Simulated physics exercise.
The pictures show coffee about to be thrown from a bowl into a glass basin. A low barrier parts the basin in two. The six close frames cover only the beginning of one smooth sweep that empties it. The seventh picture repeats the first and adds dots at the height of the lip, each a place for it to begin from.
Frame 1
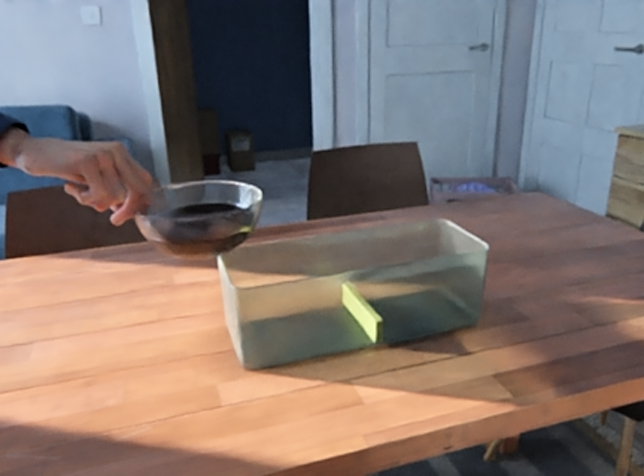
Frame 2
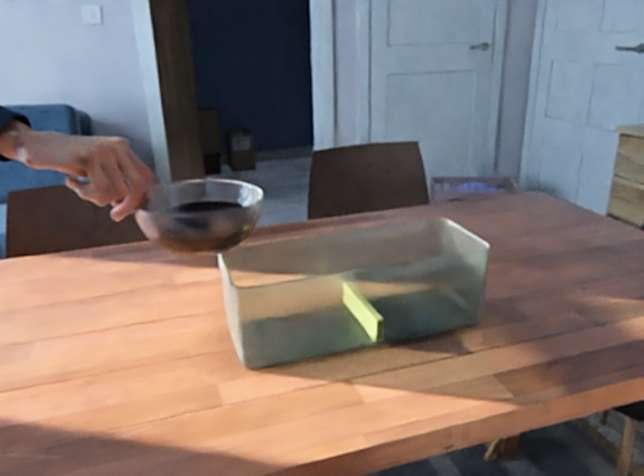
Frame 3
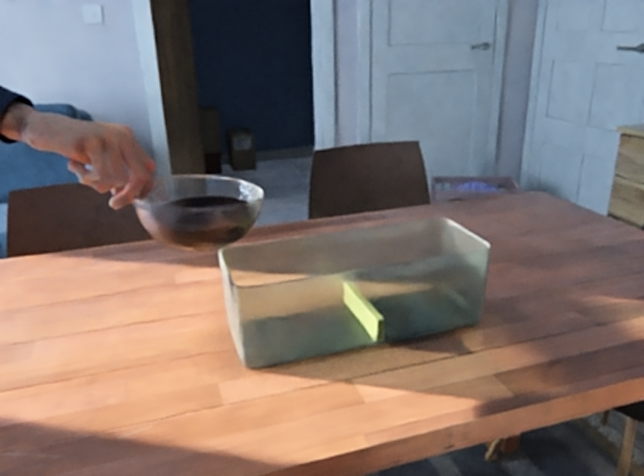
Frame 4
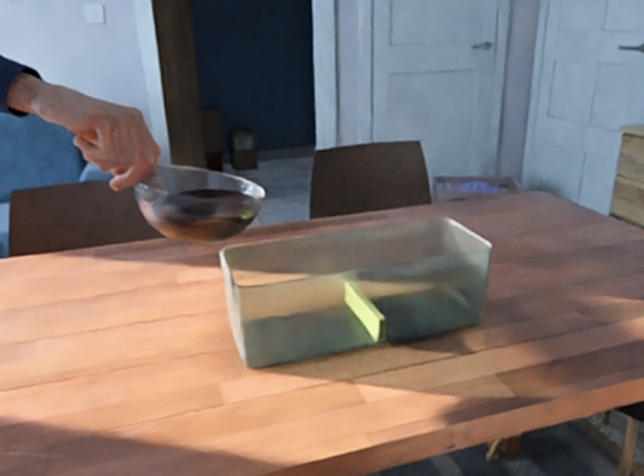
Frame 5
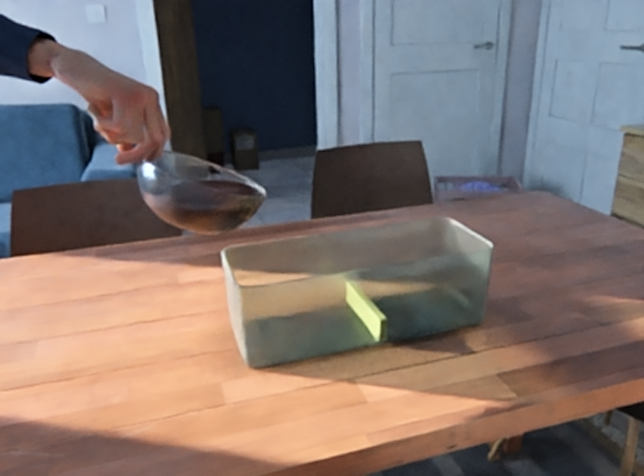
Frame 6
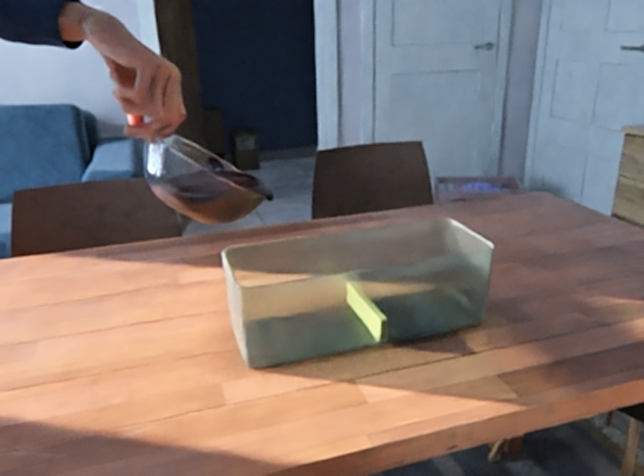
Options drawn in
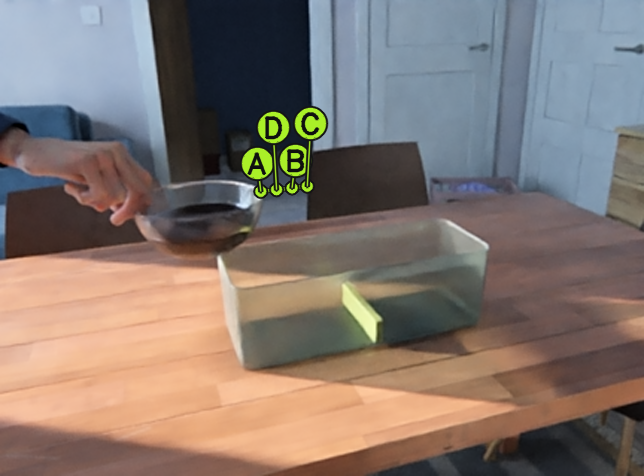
We see a hand holding a clear bowl of dark liquid beside a glass basin with a low green divider on a wooden table. The hand rises and steadily tilts the bowl rightward, bringing the liquid just over its lip.
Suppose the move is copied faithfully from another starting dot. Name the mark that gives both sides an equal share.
Spot B does it best.
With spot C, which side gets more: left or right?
More ends on the right.
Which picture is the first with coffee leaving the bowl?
In picture 6.
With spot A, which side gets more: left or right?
The left one.
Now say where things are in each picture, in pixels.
Upright, lip at (259, 191); basin from (239, 367) to (478, 320); top of the wall at (361, 300); nothing has left yet, in the first frame.
Upright, lip at (260, 190); nothing has left yet, in the second frame.
Tipped about 6°, lip at (260, 190); nothing has left yet, in the third frame.
Tipped about 13°, lip at (262, 190); nothing has left yet, in the fourth frame.
Tipped about 23°, lip at (263, 190); nothing has left yet, in the fifth frame.
Tipped about 35°, lip at (264, 190); coffee is over the lip, down to (268, 196), in the sixth frame.
In lime, A at (260, 191); B at (292, 187); C at (307, 186); D at (276, 189).
For spot A, about 92 % ends left of the wall and 7 % right of it.
For spot B, about 51 % ends left of the wall and 48 % right of it.
For spot C, about 16 % ends left of the wall and 83 % right of it.
For spot D, about 89 % ends left of the wall and 10 % right of it.
